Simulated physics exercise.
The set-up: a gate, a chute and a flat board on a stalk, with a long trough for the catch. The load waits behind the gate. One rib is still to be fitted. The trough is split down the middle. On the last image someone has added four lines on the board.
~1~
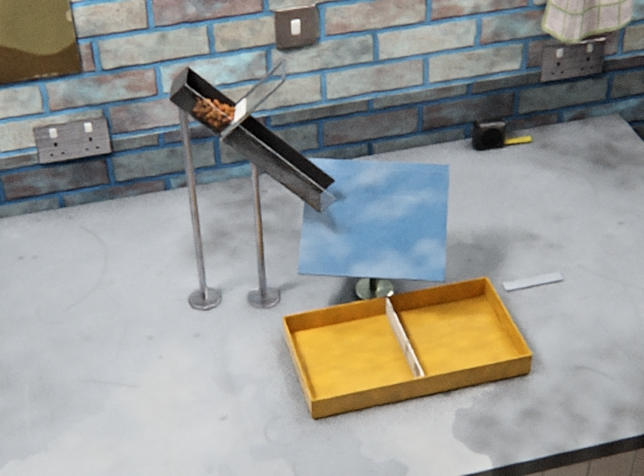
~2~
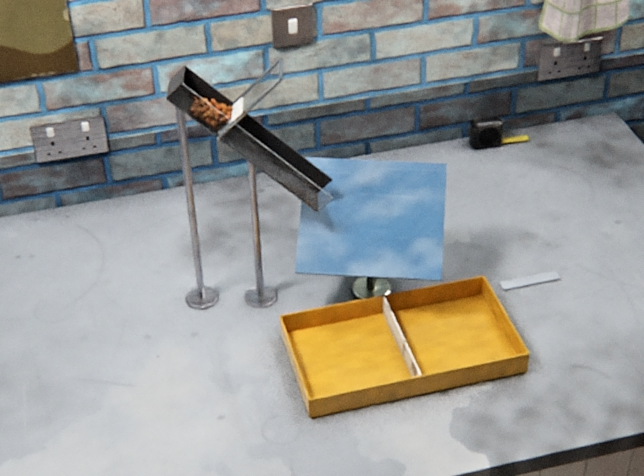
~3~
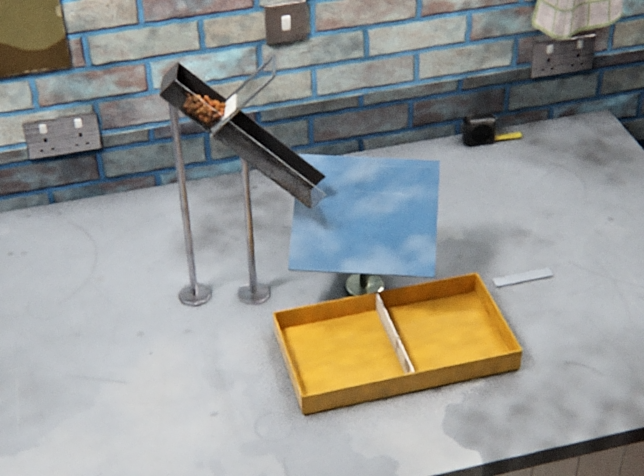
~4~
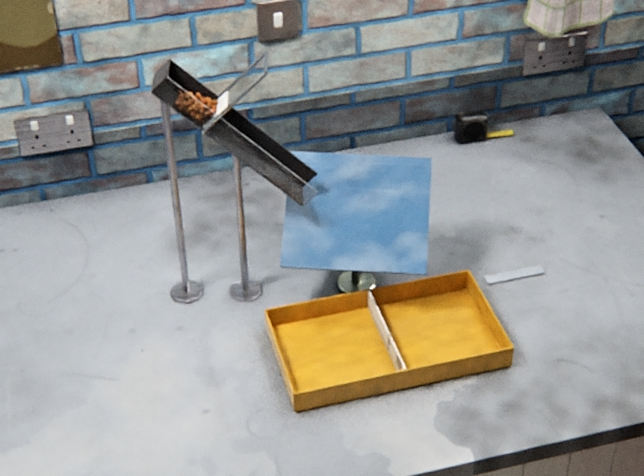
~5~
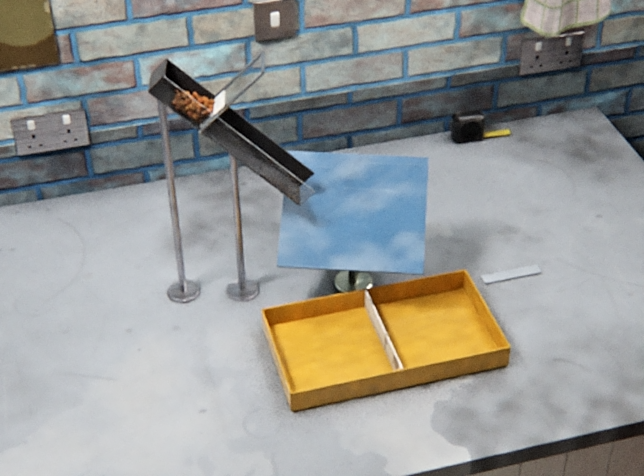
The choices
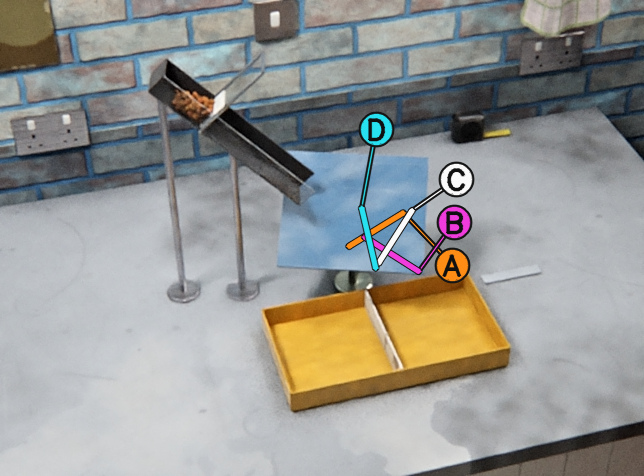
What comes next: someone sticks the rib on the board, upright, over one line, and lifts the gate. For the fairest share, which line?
Go for B.
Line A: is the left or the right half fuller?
More lands on the left.
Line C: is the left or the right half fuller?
Left.
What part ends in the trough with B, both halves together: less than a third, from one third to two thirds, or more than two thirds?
More than two thirds.
On the marked copy, line A from (403, 212) to (348, 246); line B from (364, 237) to (418, 271); line C from (412, 210) to (378, 263); line D from (361, 208) to (375, 268).
For line A, of what is caught, nearly all in the left half, a small part in the right.
For line B, of what is caught, about half in the left half, about half in the right.
For line C, of what is caught, most in the left half, about a quarter in the right.
For line D, of what is caught, most in the left half, about a quarter in the right.
